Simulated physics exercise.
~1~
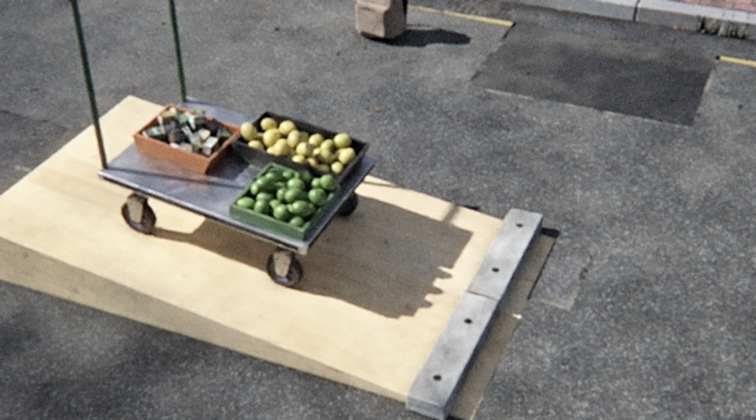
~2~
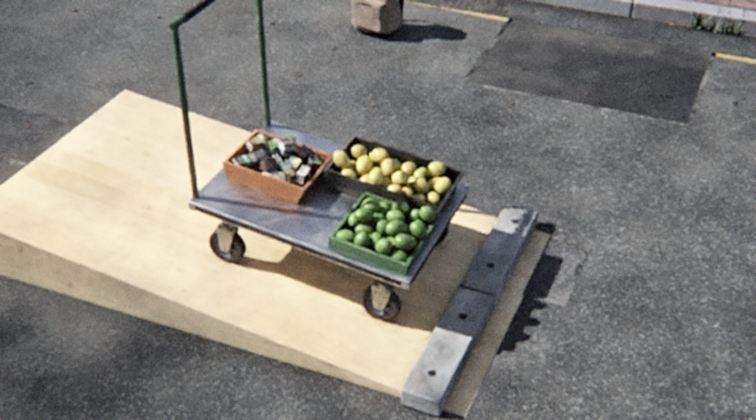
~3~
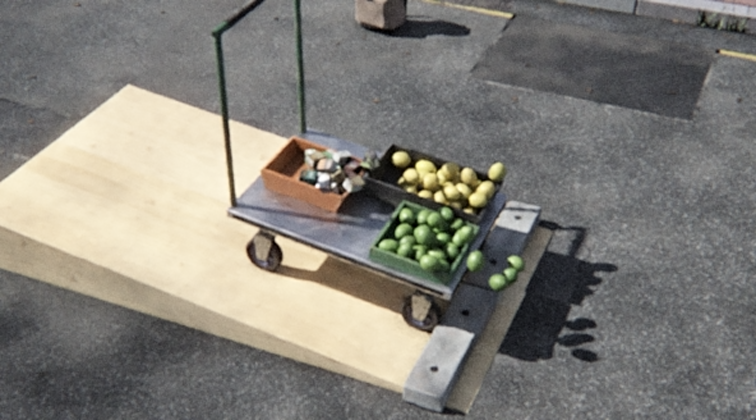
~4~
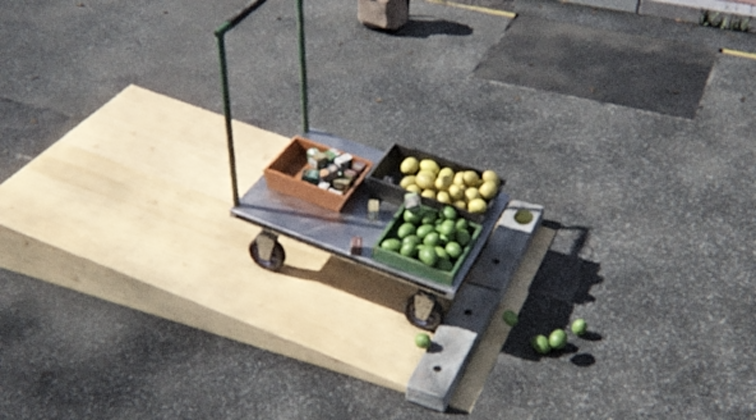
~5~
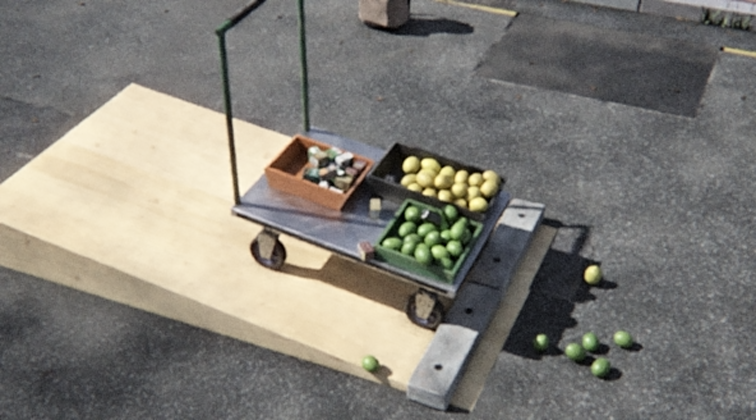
On a paved lot, a flat cart carrying crates of lemons, limes and small cartons rolled down a wooden ramp and stopped at the beam, sending several limes and a lemon onto the ground while a few cartons spilled onto its deck.
